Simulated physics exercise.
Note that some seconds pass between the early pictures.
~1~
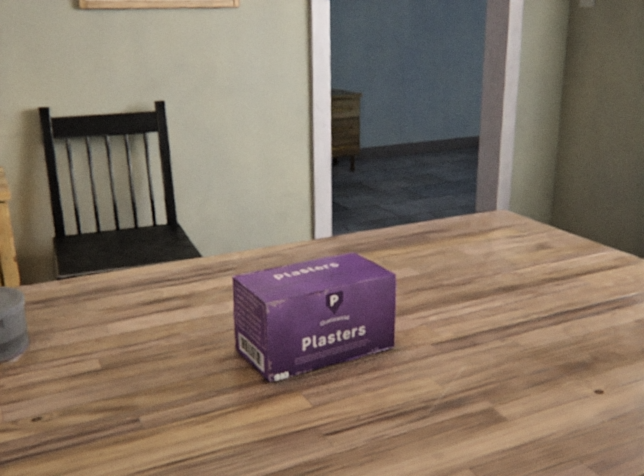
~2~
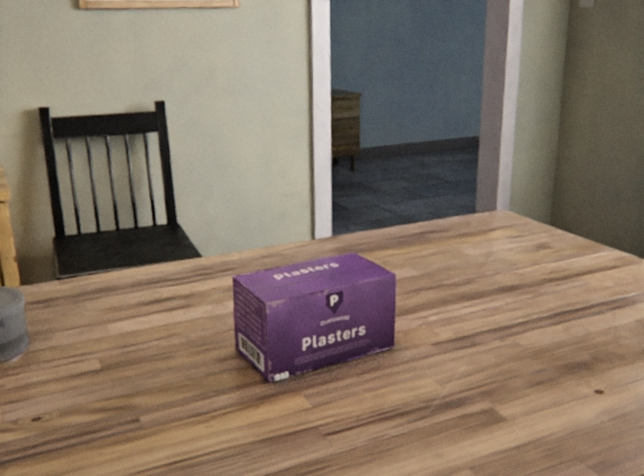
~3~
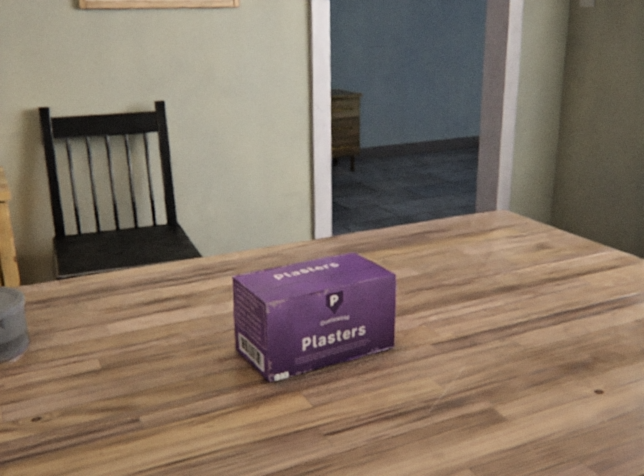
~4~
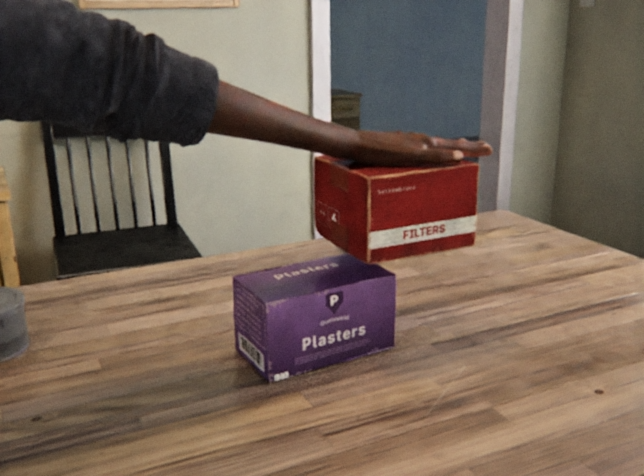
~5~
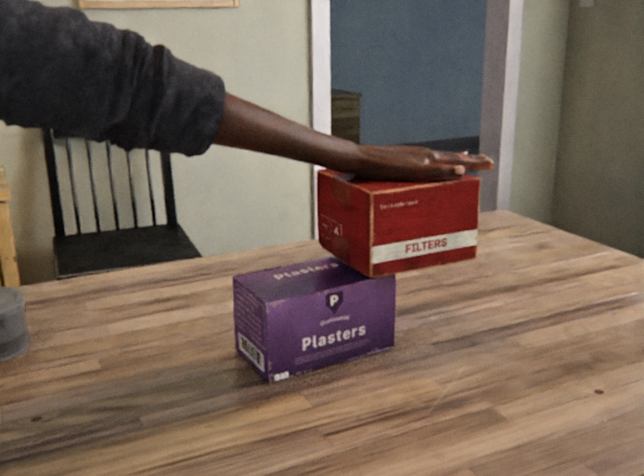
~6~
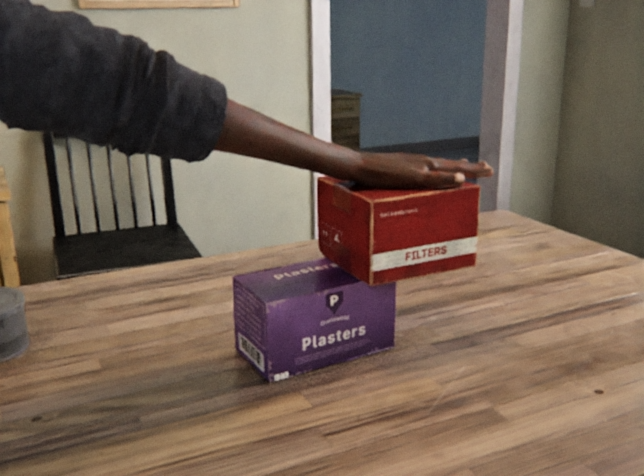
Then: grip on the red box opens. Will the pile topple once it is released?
It doesn't stay upright.
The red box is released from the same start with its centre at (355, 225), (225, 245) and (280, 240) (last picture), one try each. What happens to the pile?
Stays standing, topples over, stays standing.
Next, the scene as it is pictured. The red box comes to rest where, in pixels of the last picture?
End position: Approximately (469, 265).
Then, 0.30 s past the last view, red box now fallen.
Then, 0.40 s past the last view, things are still on the move.
Then, 0.50 s past the last view, as before.
Then, 1.90 s past the last view, nothing new.
Finally, fallen, red box; the other 2 still in place. Final places as the last picture's camera would see them, red box near (470, 265). The pile comes apart.
